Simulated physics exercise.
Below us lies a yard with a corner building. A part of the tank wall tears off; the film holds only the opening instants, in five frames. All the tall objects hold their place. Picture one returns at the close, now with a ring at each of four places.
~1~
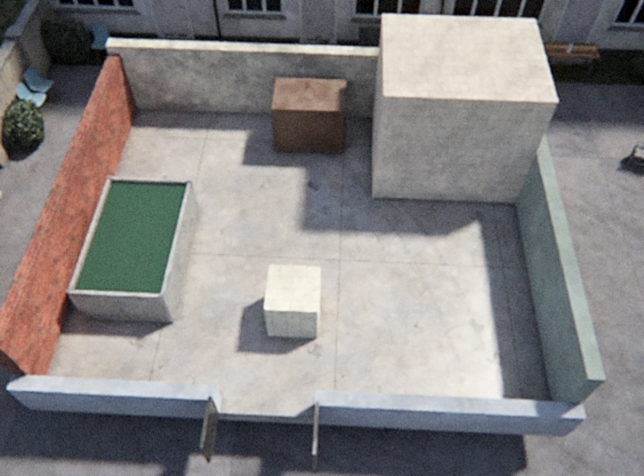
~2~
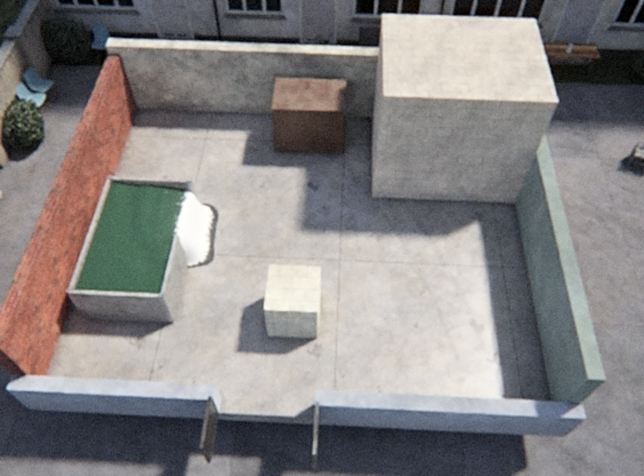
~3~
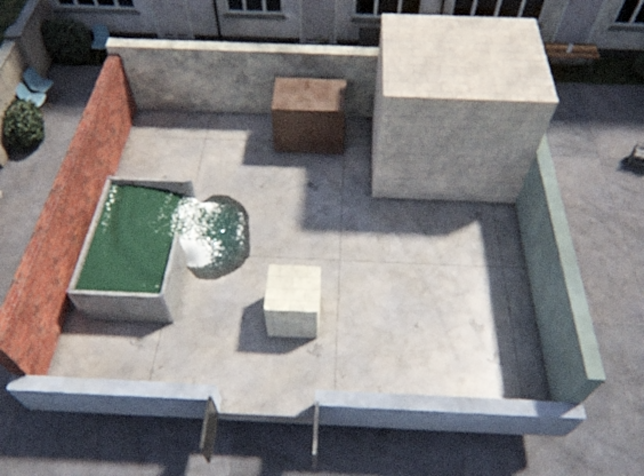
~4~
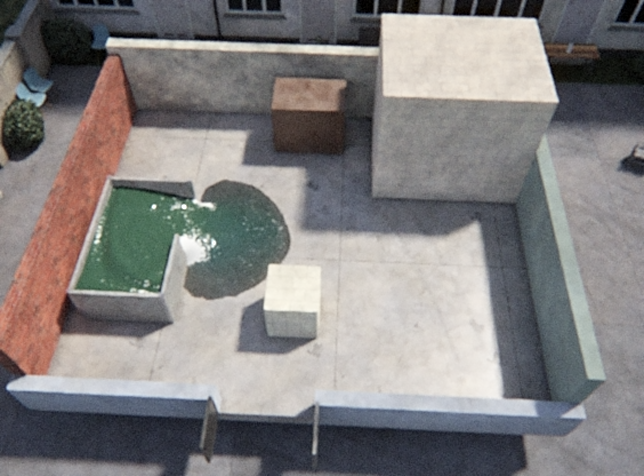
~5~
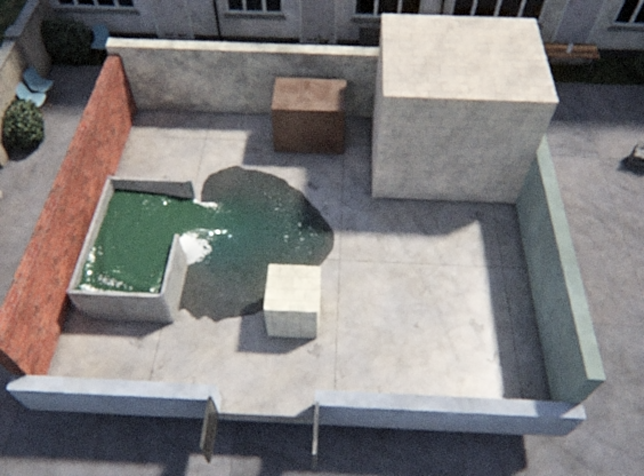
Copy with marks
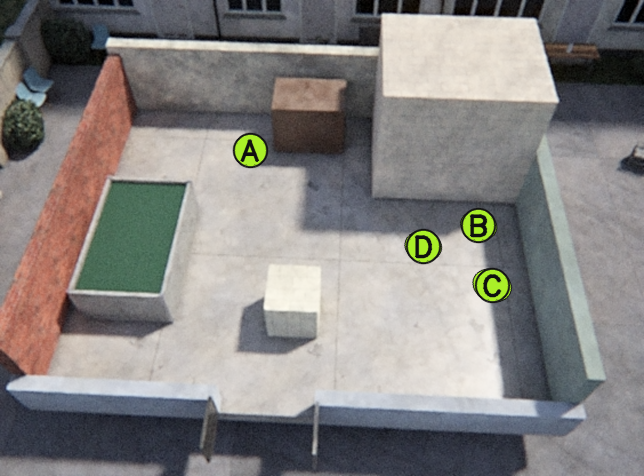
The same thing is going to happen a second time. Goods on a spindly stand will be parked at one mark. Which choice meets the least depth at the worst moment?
A works best here.
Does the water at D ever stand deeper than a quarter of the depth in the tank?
No, less.
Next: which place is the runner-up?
The answer is D.
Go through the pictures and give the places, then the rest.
Tank full, its middle at (135, 235); open gate at (266, 391).
Water covers 1 % of the ground and shows as far out as (205, 207).
Water covers 4 % of the ground and shows as far out as (243, 256).
Water covers 9 % of the ground and shows as far out as (286, 248).
Water covers 16 % of the ground and shows as far out as (328, 231).
On the marked copy, A at (250, 150); B at (478, 225); C at (492, 285); D at (423, 246).
With A, the water peaks at about 7 % of the depth that stood in the tank.
With B, the water peaks at about 26 % of the depth that stood in the tank.
With C, the water peaks at about 28 % of the depth that stood in the tank.
With D, the water peaks at about 13 % of the depth that stood in the tank.
